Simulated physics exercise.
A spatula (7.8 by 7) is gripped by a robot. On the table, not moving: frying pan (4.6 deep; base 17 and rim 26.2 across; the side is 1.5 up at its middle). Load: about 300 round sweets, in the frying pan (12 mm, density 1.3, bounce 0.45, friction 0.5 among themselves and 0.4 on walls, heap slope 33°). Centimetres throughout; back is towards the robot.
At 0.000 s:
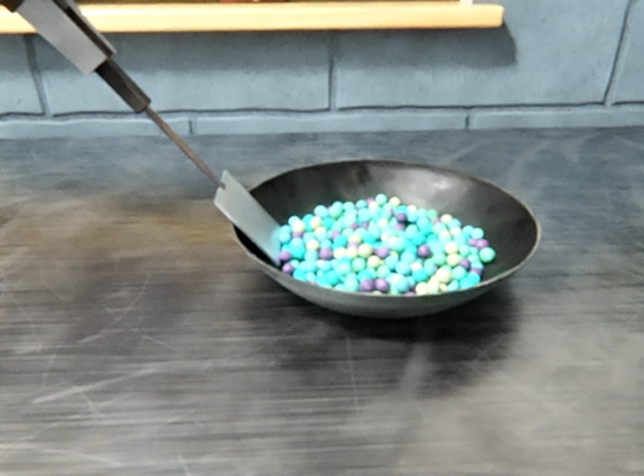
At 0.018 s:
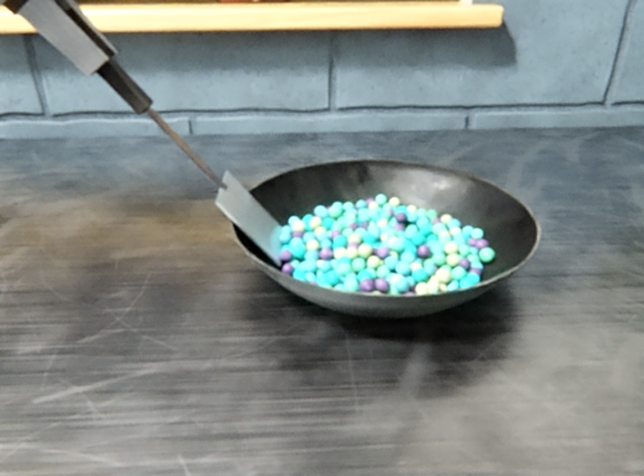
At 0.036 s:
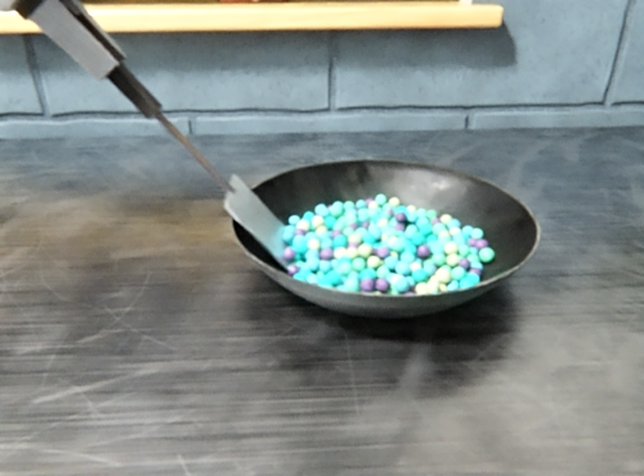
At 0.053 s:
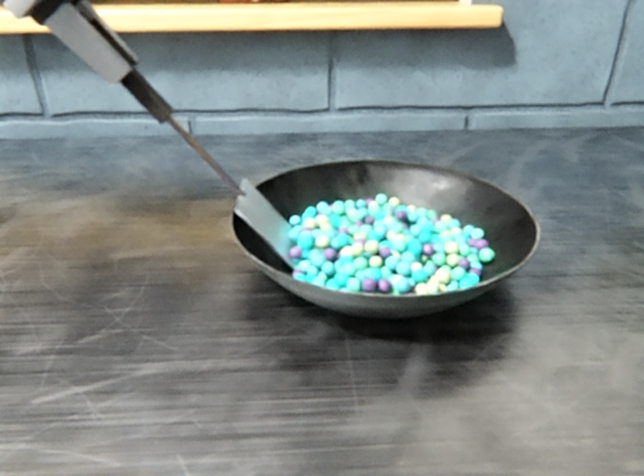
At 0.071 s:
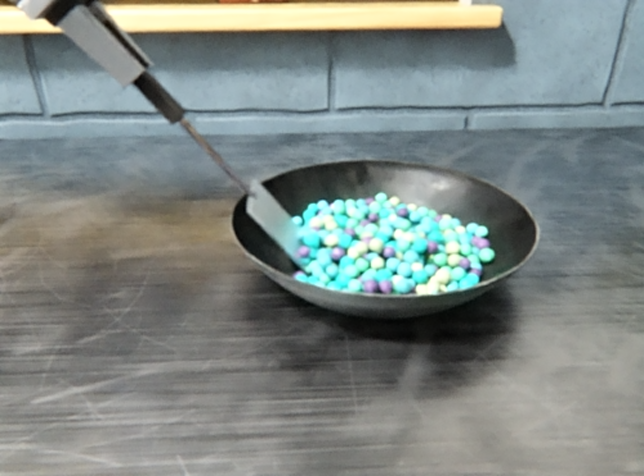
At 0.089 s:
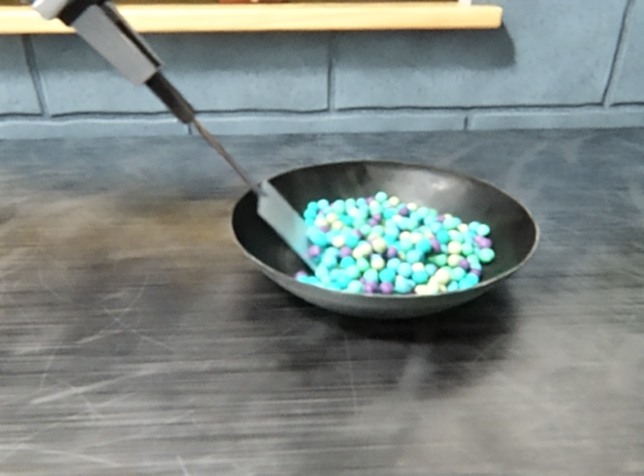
A robot-held spatula slid slowly to the right inside a dark frying pan, nudging the near-left edge of a heap of small blue, purple and yellow sweets while the pan stayed still.
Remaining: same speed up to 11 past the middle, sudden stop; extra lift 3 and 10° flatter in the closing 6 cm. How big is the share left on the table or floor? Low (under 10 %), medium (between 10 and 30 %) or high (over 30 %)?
A medium share, between 10 and 30 %, ends on the table or floor.
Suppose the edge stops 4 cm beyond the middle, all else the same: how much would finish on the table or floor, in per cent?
Then about 0 per cent.
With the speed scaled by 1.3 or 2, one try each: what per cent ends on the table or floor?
About 25 and 25 per cent.
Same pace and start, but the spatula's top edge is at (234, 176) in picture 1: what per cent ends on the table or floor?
About 20 per cent.
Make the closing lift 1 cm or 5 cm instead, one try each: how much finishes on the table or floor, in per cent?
Some 25 and 15 per cent.
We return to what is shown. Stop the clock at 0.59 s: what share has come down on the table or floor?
Some 15 per cent.
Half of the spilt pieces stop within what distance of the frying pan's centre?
Some 28 cm.
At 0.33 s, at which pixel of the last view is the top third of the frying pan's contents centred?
Near (464, 223).
By 0.21 s, sloping 52°, highest piece 4 above the table; 295 in the frying pan.
By 0.33 s, sloping 49°, highest piece 5 above the table; 295 in the frying pan.
By 0.59 s, sloping 42°, highest piece 8 above the table; 234 in the frying pan, 50 on the table or floor, 11 on the blade or in flight.
By 1.64 s, sloping 42°, highest piece 3 above the table; 234 in the frying pan, 61 on the table or floor.
Final count, 234 in the frying pan, 61 on the table or floor. That is 21 % on the table or floor.
